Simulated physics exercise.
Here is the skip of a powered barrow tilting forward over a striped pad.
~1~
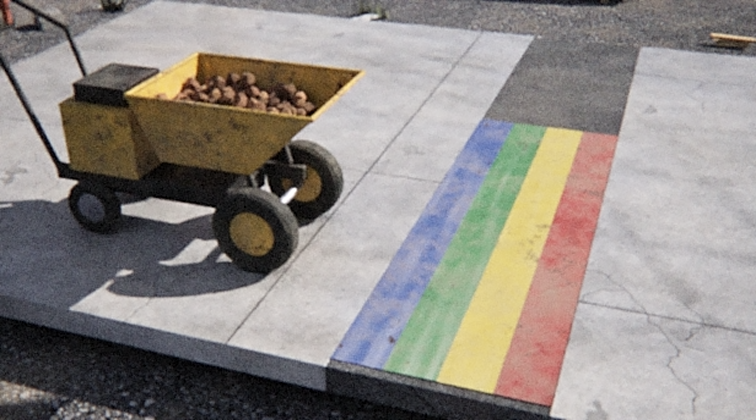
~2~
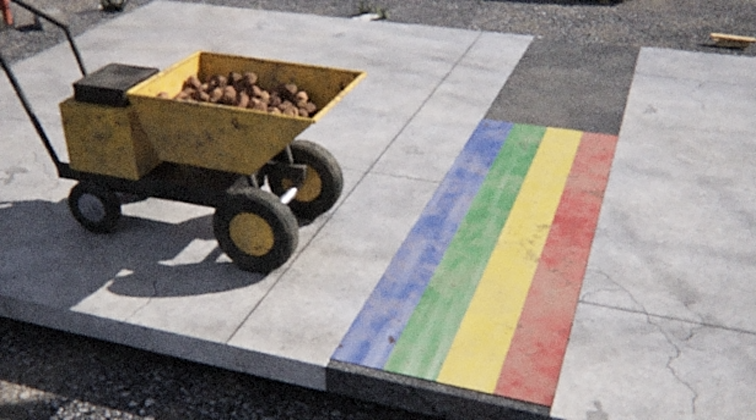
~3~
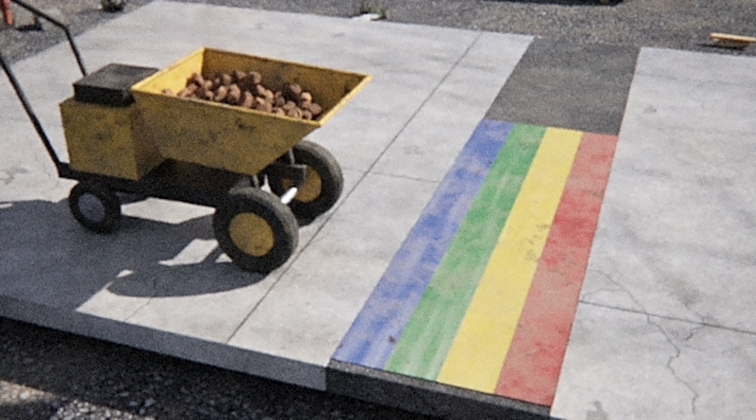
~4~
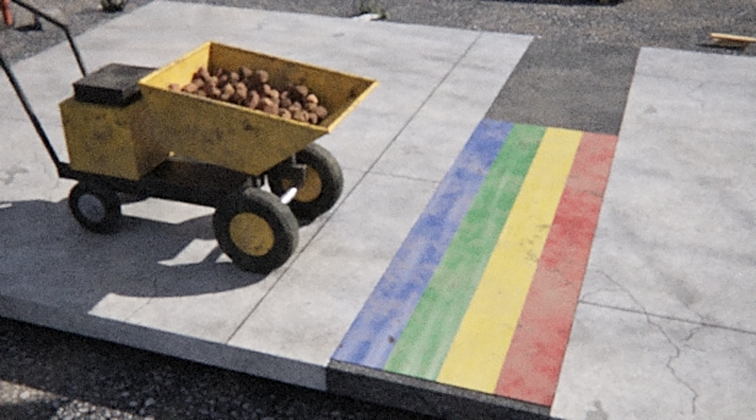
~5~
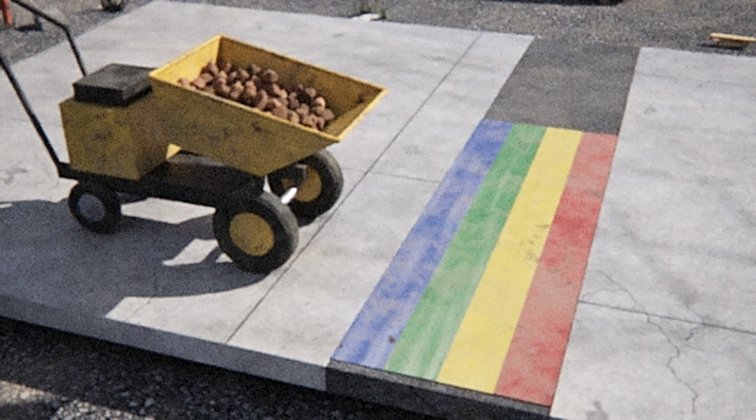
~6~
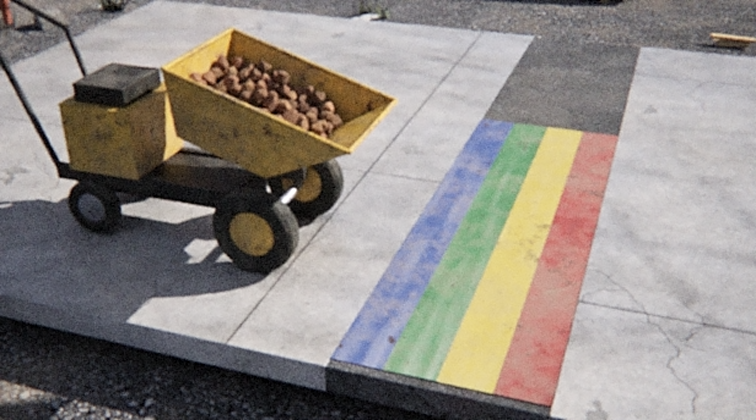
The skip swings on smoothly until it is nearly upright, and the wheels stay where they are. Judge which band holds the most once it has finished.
Most on it: Green.
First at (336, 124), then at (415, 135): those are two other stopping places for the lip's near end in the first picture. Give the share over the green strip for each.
Near 30 % and 0 %.
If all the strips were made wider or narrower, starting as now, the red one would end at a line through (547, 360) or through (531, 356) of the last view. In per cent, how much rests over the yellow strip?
Roughly 20 per cent, and 20 per cent.
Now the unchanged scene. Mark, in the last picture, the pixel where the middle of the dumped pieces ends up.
Resting centre, last picture - approx. (469, 266).
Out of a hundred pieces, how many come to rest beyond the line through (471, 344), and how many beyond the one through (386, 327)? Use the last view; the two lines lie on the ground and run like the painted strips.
Estimate, first then second: 20 %, 70 %.
Soon, skip tipped steeply; all in the skip.
A while on, skip tipped steeply; about two thirds in the skip; a small part over the blue strip; about a quarter over the green strip; a stray few over the yellow strip; a stray few falling.
Towards the end, skip tipped right over; about a quarter in the skip; a small part over the blue strip; about a third over the green strip; about a quarter over the yellow strip; a small part over the red strip; a stray few off the paint.
Finally, skip tipped right over; about a quarter in the skip; a small part over the blue strip; about a third over the green strip; about a quarter over the yellow strip; a small part over the red strip; a stray few off the paint.
